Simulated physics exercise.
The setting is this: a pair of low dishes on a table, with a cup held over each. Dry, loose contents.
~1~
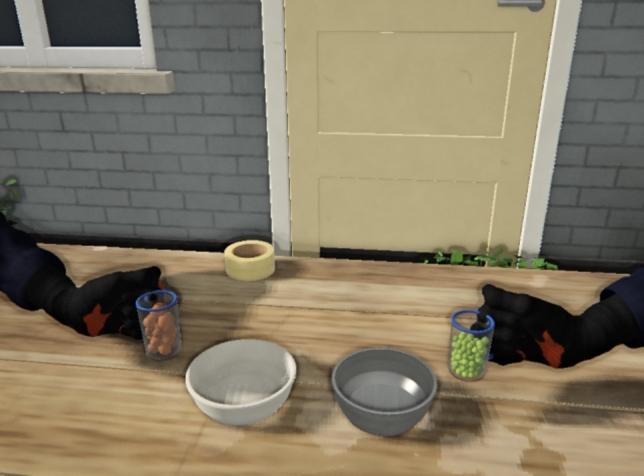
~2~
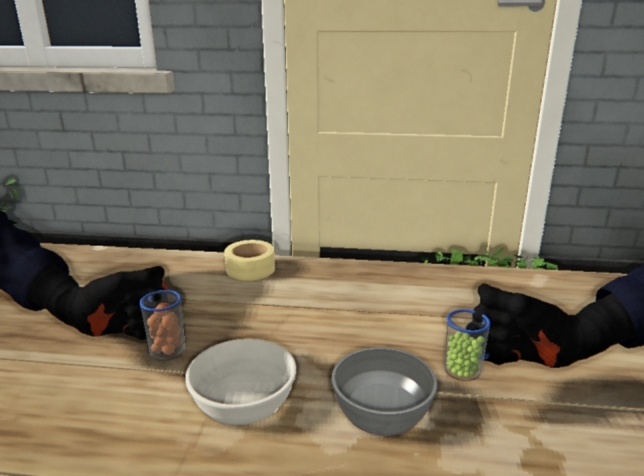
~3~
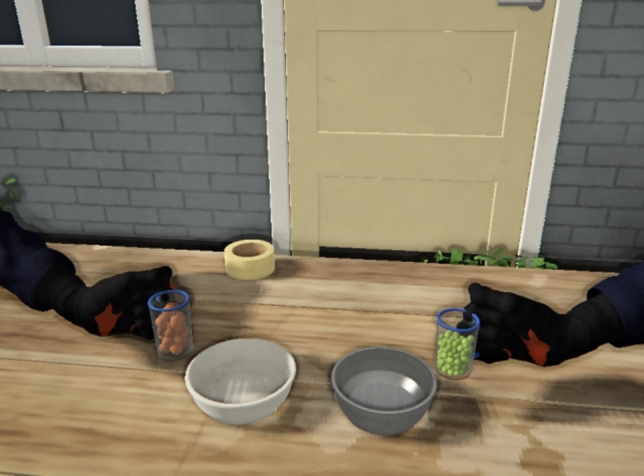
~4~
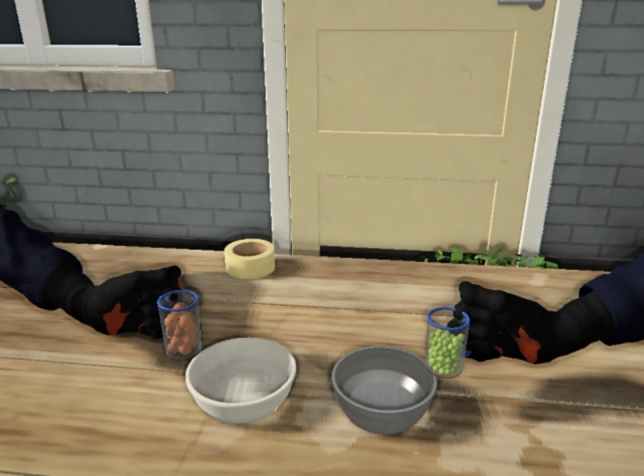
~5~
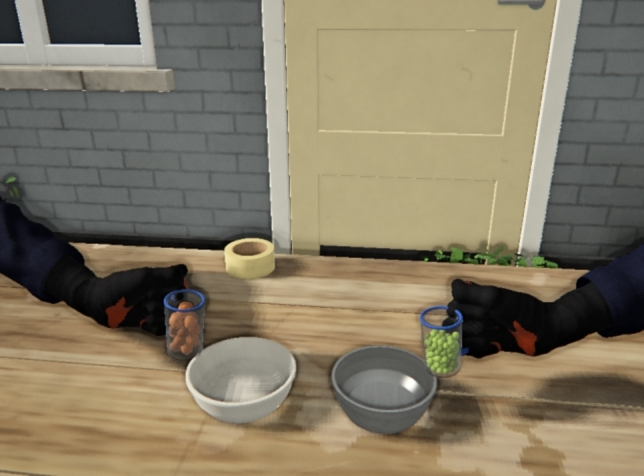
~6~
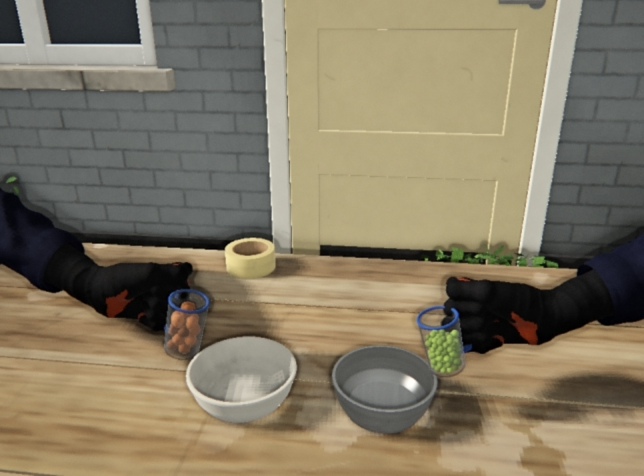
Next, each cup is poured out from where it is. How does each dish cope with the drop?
The left dish retains everything, the right one retains everything.
Then, 0.71 s on from there, left, the whole lot still in the cup; right, the whole lot still in the cup.
Then, 1.33 s on from there, left, the whole lot still in the cup; right, all but a few still in the cup, only a few in the air.
Then, 1.86 s on from there, left, the whole lot in the dish; right, the whole lot in the dish.
In the end, left, the whole lot in the dish, none at all outside the dish; right, the whole lot in the dish, none at all outside the dish.
